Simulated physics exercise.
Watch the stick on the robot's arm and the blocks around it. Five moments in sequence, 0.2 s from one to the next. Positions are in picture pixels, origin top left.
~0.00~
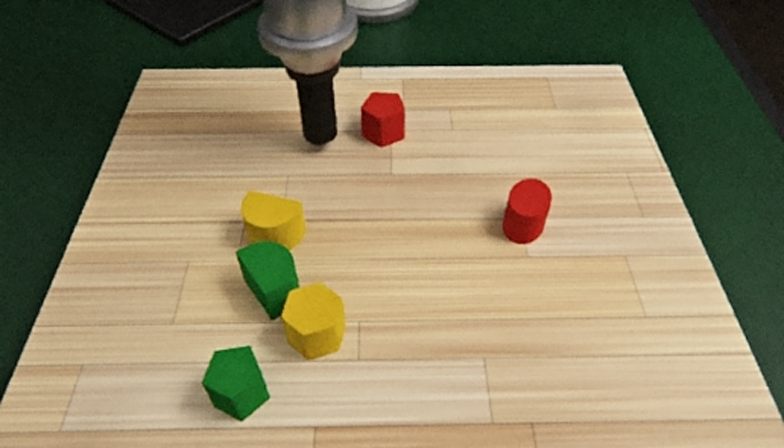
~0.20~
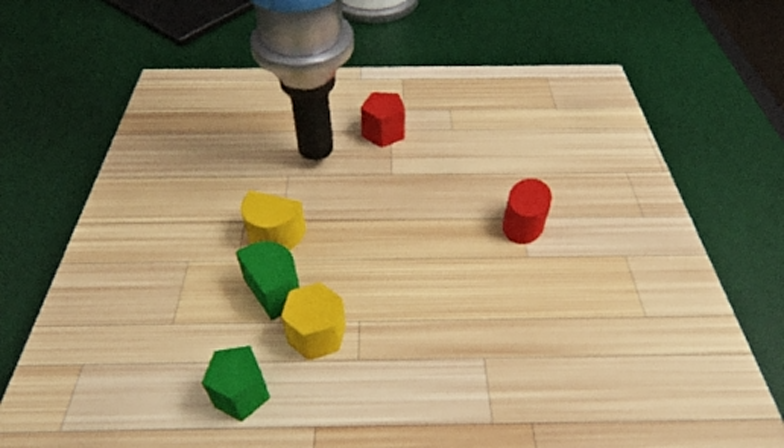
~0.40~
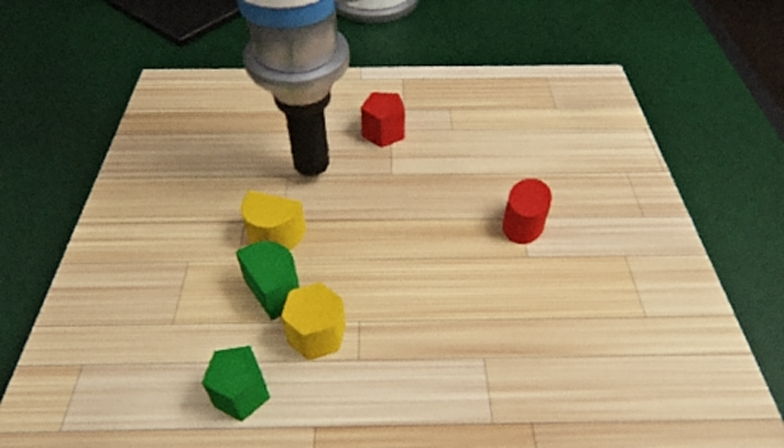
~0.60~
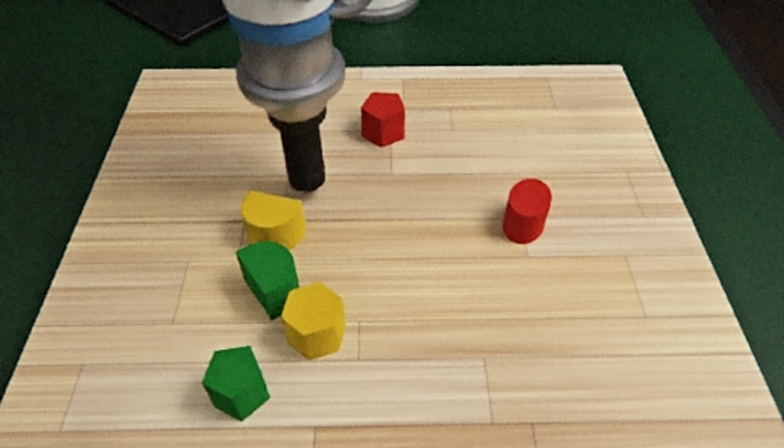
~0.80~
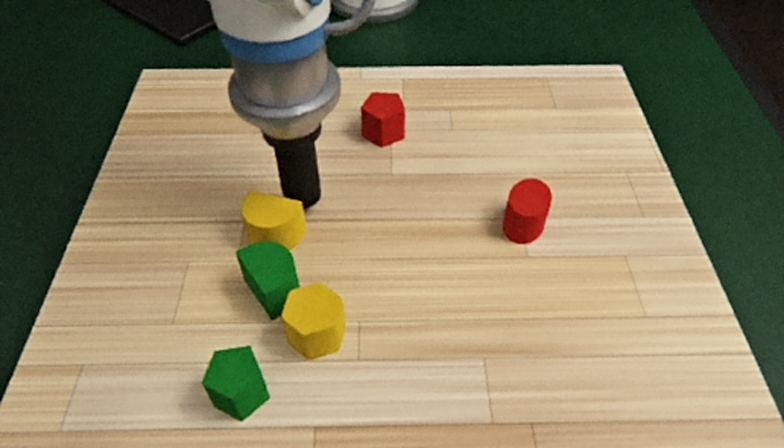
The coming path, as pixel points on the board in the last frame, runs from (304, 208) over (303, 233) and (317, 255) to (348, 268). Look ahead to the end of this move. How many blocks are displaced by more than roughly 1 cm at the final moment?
It shifts a single block.
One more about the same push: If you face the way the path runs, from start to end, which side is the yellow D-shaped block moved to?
Side: Right.
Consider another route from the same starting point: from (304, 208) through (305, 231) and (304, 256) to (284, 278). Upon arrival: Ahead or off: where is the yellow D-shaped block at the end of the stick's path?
It slips away.
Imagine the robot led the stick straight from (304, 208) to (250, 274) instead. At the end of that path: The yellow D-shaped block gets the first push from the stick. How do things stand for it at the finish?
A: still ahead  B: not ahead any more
The one that fits is A, still ahead.
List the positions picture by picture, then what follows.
The first picture shows stick tip (321, 134); block tops, green D-shaped block (267, 263); yellow D-shaped block (268, 208).
The second picture shows stick (316, 149); blocks unchanged.
The third picture shows stick (312, 165); blocks unchanged.
The fourth picture shows stick (307, 180); blocks unchanged.
The fifth picture shows stick (303, 196); green D-shaped block (267, 263); yellow D-shaped block (268, 208).
On the path given first. Halfway along, stick (305, 234); yellow D-shaped block (259, 222), turned 45° clockwise.
At the end, stick (347, 257); green D-shaped block in place; yellow D-shaped block (259, 222), turned 45° clockwise.
